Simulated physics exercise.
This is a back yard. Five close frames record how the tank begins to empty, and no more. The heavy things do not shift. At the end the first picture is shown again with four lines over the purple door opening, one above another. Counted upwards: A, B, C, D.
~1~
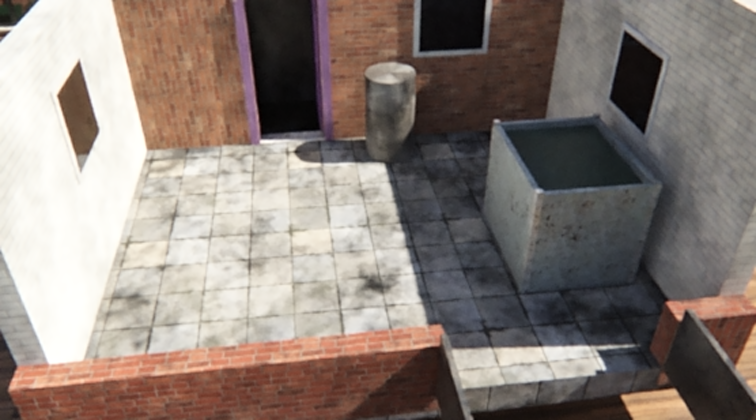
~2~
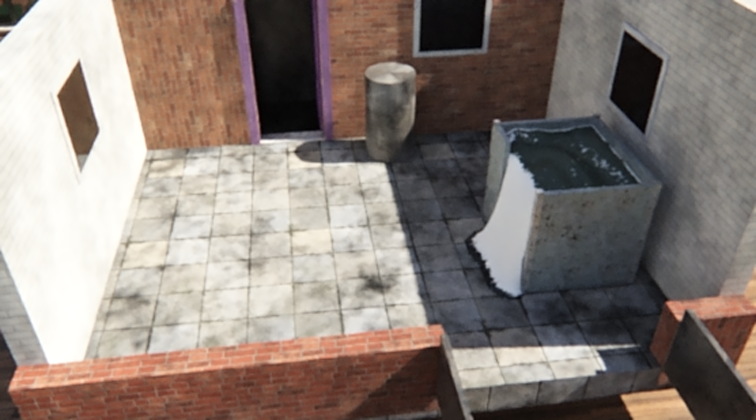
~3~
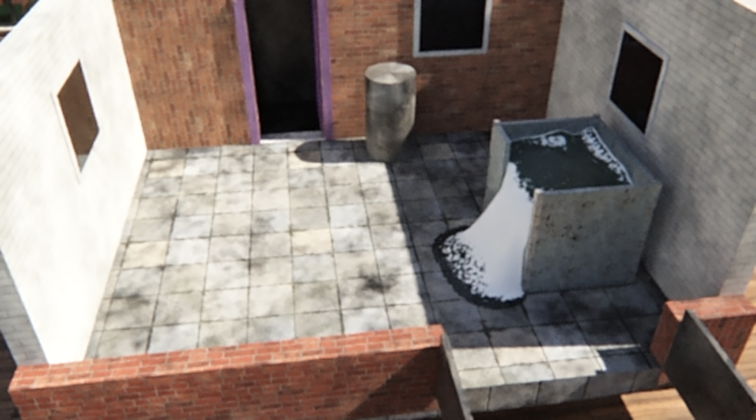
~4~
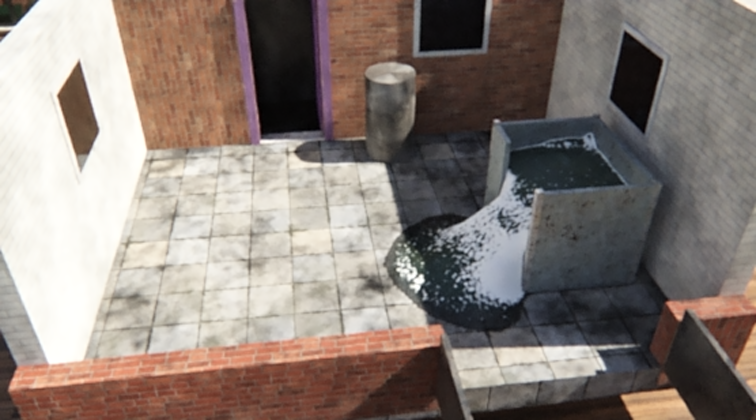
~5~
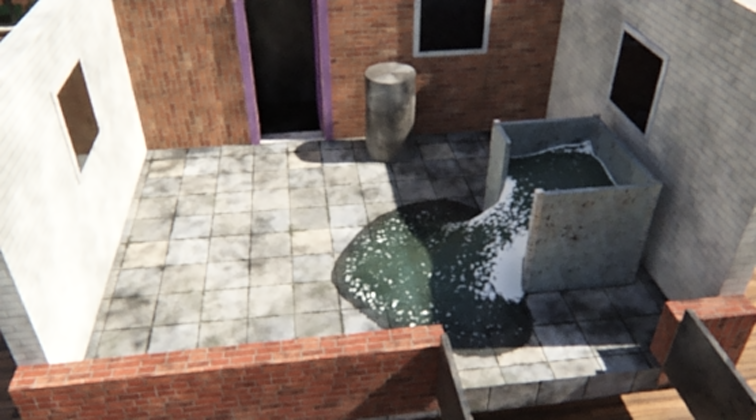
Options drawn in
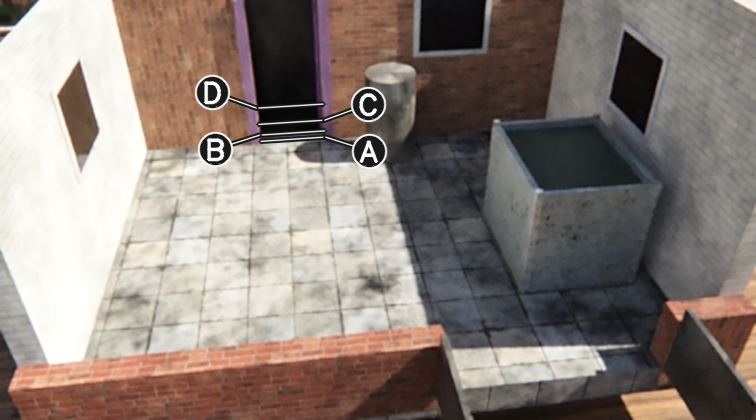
Dark green water, flecked with white, pours from the left side of a square grey tank at the right of a paved back yard, seen from above by a still camera. A purple-framed doorway and a grey cylinder stand by the brick wall behind, between pale side walls. The white sheet reaches the paving and spreads leftward and forward in a widening dark pool as the tank's level drops.
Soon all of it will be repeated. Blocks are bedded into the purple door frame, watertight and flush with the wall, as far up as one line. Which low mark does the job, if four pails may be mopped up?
Line B just does it.
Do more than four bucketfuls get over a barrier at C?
No, not at all.
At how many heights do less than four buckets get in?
Three of them.
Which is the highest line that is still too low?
A it is.
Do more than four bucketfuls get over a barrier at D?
No, that is safe.
On the marked copy, A at (293, 139); B at (292, 132); C at (291, 122); D at (290, 106); from the bottom up A, B, C, D.
With A, about 10 bucketfuls get in.
With B, a splash gets over, under a bucket.
With C, nothing gets over.
With D, nothing gets over.
